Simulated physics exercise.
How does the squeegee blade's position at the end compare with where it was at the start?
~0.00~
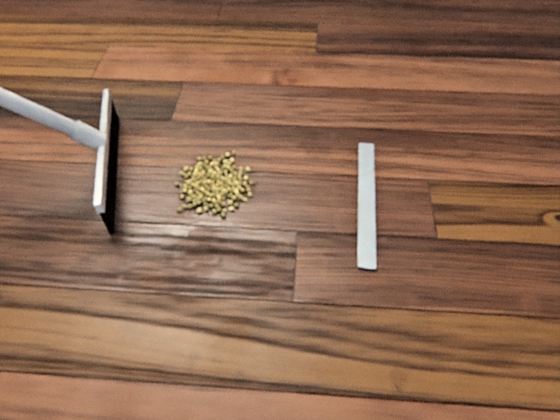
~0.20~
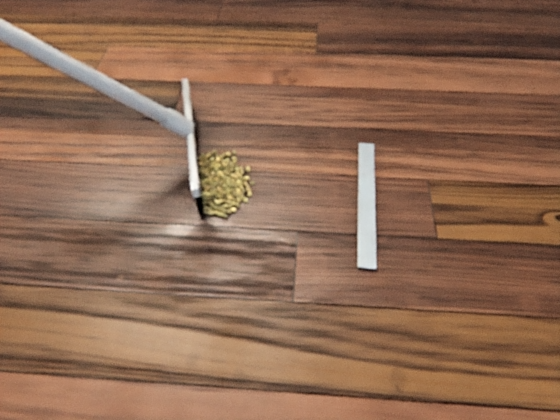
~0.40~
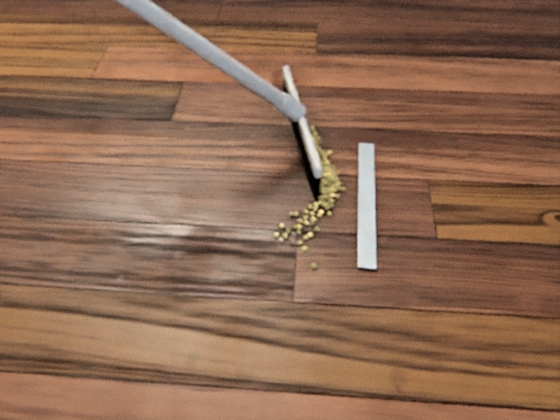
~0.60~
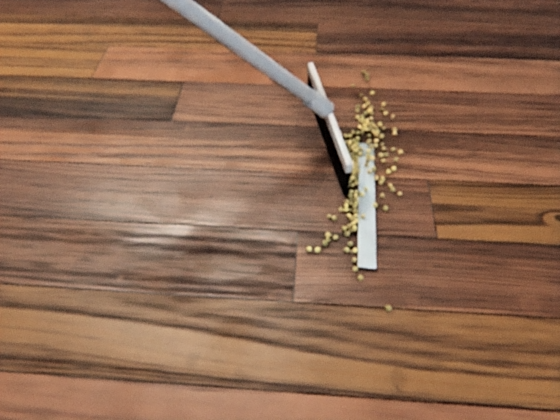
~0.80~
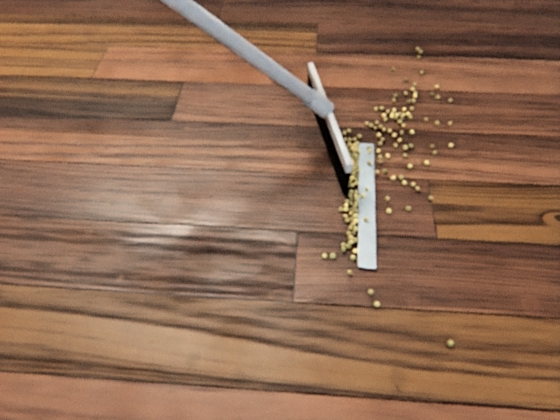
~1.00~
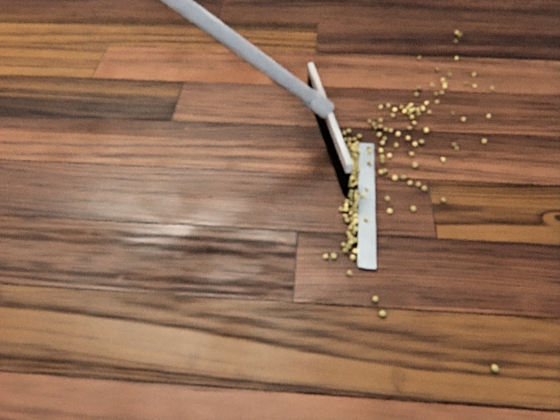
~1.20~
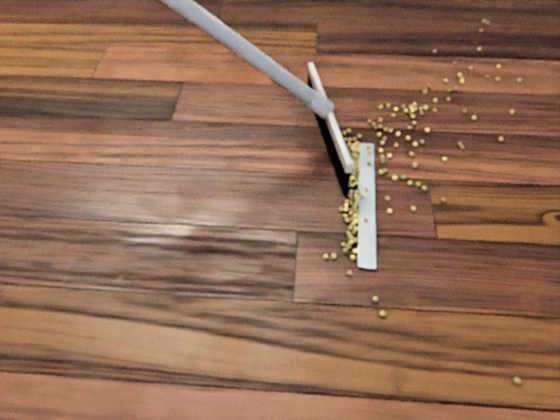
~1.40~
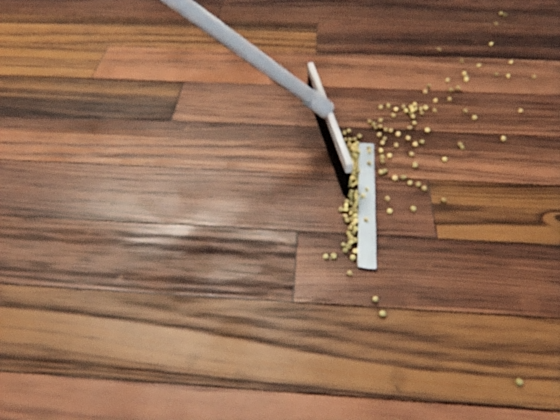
At the start the blade was over on the left side, to the left of the heap of beans. By the end it was well to the right and a little higher up, right next to the upper part of the pale strip.
